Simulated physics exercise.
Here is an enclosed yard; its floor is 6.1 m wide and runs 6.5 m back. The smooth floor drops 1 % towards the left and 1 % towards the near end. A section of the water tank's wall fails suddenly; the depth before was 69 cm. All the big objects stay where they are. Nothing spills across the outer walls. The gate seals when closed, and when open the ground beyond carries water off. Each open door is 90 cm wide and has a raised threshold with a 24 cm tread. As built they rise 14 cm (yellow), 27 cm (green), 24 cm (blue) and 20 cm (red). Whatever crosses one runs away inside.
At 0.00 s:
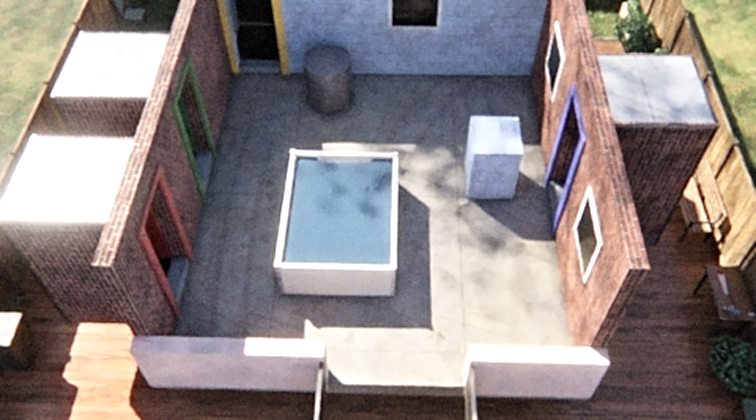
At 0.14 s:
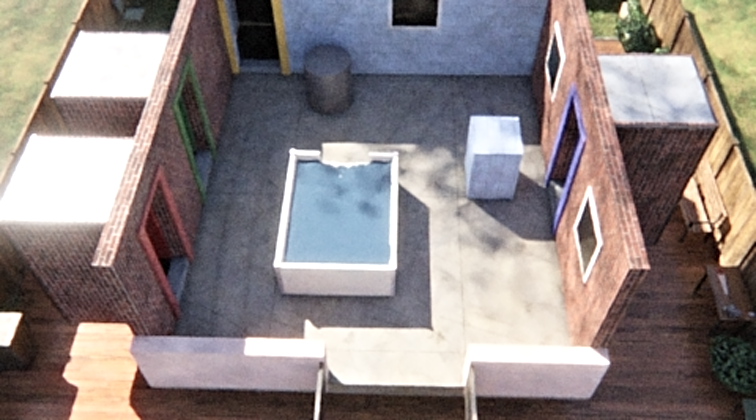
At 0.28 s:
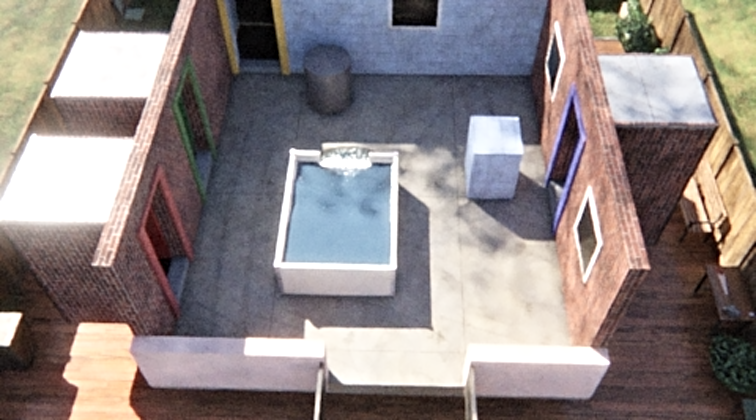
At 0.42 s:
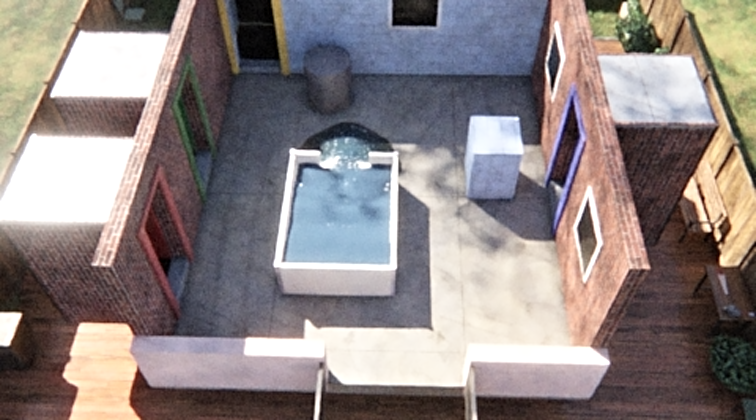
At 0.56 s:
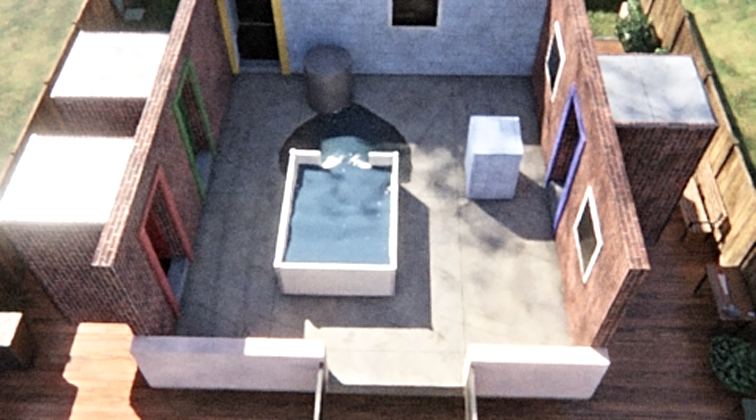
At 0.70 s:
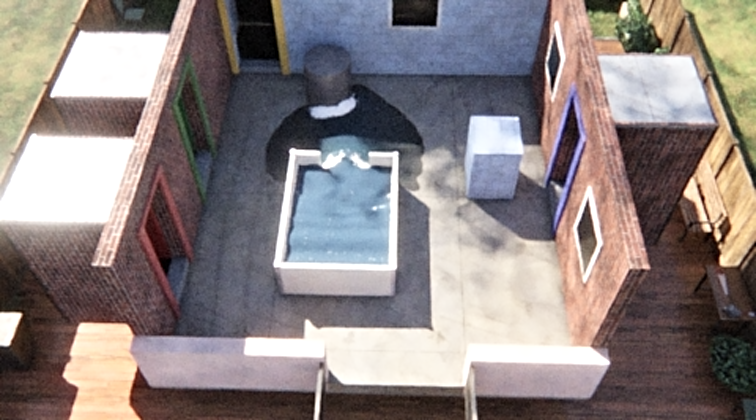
Water in a white-walled tank lies still in the middle of a brick-walled yard, until a gap opens in the tank's far side. It pours through in a foaming burst, and a dark wet patch fans out across the grey floor, widening until it reaches the round grey drum behind.
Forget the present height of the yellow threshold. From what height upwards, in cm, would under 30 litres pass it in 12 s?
About 16 cm.
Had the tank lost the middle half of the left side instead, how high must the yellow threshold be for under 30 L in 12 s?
Then roughly 17 cm.
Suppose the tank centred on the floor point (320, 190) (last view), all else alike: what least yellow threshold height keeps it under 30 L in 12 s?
Some 20 cm.
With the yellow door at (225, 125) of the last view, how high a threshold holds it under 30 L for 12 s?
Roughly 16 cm.
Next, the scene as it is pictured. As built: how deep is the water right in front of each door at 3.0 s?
Depths in cm: Yellow 21, green 3, blue 0, red 0.
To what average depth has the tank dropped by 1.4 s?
Some 50 cm.
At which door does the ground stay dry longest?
It is the red one.
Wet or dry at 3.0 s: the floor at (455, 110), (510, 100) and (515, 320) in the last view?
In that order: Under water, flooded, not reached.
After 1.4 s water covers 25 % of the floor, deepest (35 cm) near (349, 174); 2 cm at the yellow door, 0 litres in over its 14 cm threshold.
After 3.0 s water covers 35 % of the floor, deepest (30 cm) near (524, 75); 21 cm at the yellow door, 20 litres in over its 14 cm threshold.
After 12.0 s water covers 95 % of the floor, deepest (14 cm) near (167, 364); 9 cm at the yellow door, 44 litres in over its 14 cm threshold.
At the yellow door as built, the water arrived by 1.4 s and peaked near 22 cm at 2.8 s.
Run again over the same 12 s with other heights there, 50 litres in over 13.5 cm, 13 litres over 18.5 cm. The limit of 30 litres is kept from about 16 cm up.
